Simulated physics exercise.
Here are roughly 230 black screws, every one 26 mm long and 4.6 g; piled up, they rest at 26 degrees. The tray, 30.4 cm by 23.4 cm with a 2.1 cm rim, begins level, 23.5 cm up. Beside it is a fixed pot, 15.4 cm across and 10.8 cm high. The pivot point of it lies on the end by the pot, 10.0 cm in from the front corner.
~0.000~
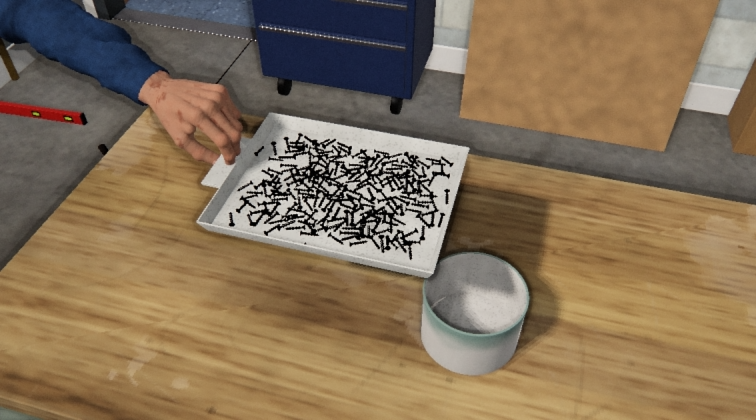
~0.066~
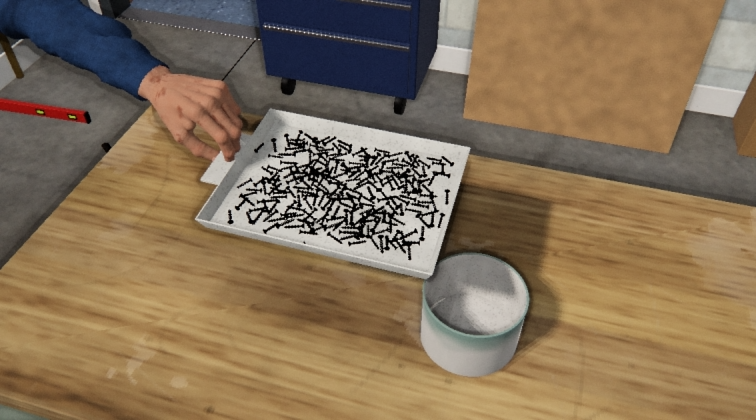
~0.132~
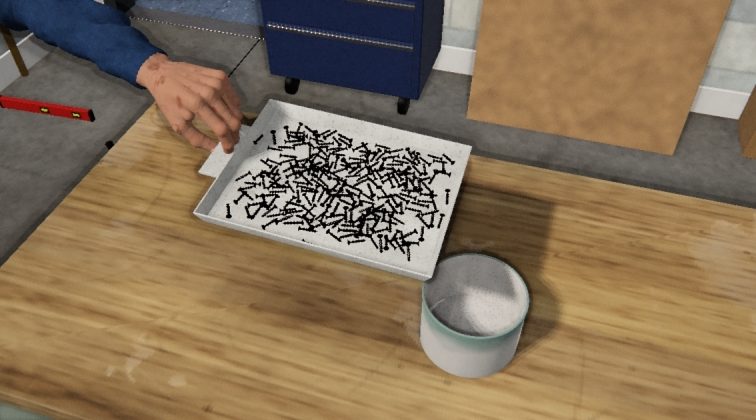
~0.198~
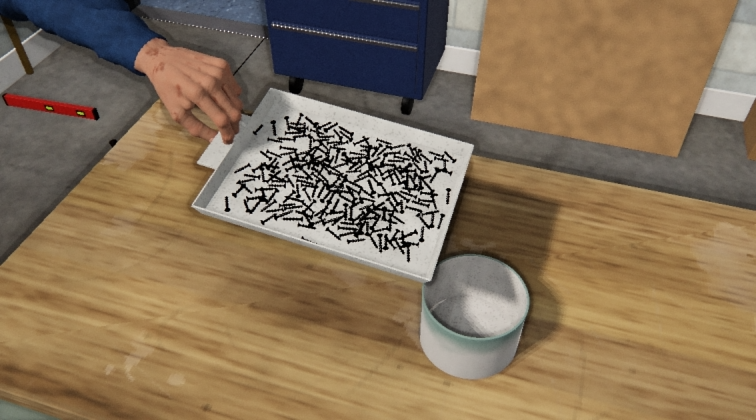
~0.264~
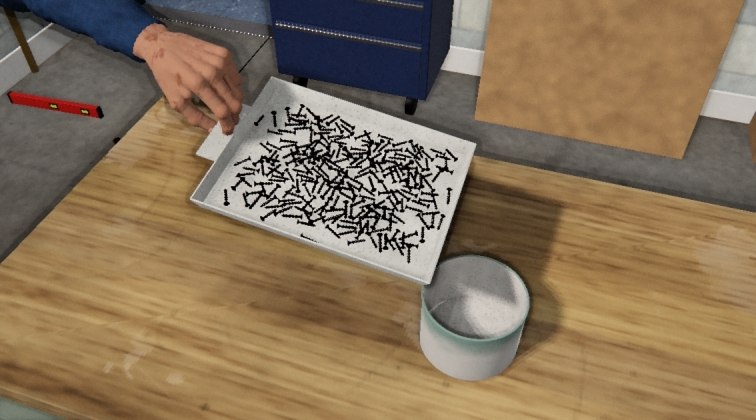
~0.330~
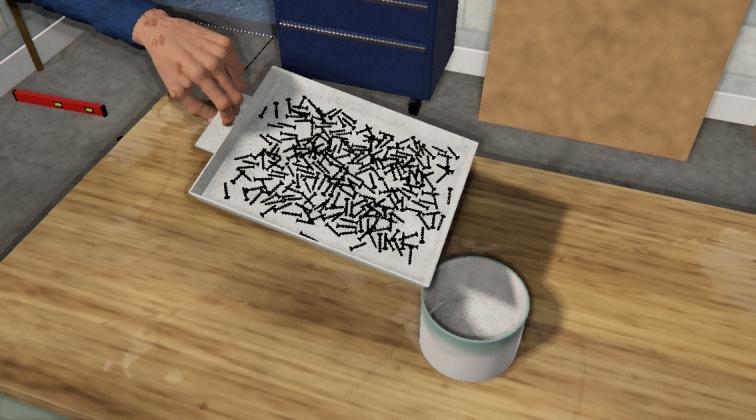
A hand raises the left end of a white tray of black screws beside a pot.
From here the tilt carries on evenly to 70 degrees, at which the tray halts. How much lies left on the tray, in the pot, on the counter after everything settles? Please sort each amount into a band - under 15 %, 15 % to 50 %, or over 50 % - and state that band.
Left on the tray: Under 15 %; pot: 15 % to 50 %; counter: Over 50 %.
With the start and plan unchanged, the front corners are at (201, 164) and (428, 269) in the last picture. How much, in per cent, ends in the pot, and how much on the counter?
Split: Pot = 20, counter = 35.
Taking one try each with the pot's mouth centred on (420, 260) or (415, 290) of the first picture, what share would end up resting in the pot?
First try around 0 %, second around 35 %.
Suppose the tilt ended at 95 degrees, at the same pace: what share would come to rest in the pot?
I'd put it at close to 20 per cent.
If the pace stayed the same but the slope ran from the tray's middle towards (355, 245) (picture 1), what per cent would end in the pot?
Roughly 0 per cent.
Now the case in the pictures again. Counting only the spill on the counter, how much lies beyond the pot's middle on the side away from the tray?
Share: Around 20 %.
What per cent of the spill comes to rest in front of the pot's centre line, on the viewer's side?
Near 100 in a hundred.
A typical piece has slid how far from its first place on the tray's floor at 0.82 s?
Some 9 cm.
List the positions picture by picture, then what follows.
In the first frame, tray tilt 0 degrees, front corners at (205, 219) and (428, 267); middle of the pieces at (344, 189); pot at (476, 291).
In the second frame, tray tilt 1 degrees, front corners at (204, 216) and (427, 268); middle of the pieces at (344, 187).
In the third frame, tray tilt 4 degrees, front corners at (202, 210) and (426, 271), lowest corner right front; middle of the pieces at (344, 184).
In the fourth frame, tray tilt 7 degrees, front corners at (200, 203) and (426, 273), lowest corner right front; middle of the pieces at (344, 179).
In the fifth frame, tray tilt 11 degrees, front corners at (199, 196) and (425, 276), lowest corner right front; middle of the pieces at (345, 175).
In the sixth frame, tray tilt 15 degrees, front corners at (198, 190) and (424, 279), lowest corner right front; middle of the pieces at (346, 171); pot at (475, 296). Its pace works out near 55 degrees a second.
Then, at 0.82 s, tilt 41 degrees; the tray holds 100 %, the pot 0 %.
After 1.15 s, tilt 59 degrees; the tray holds 90 %, the pot 5 %.
After 1.57 s, tilt 70 degrees; the tray holds 35 %, the pot 15 %.
By 2.7 s all is still; tray 5 %, pot 25 %, counter 75 %.
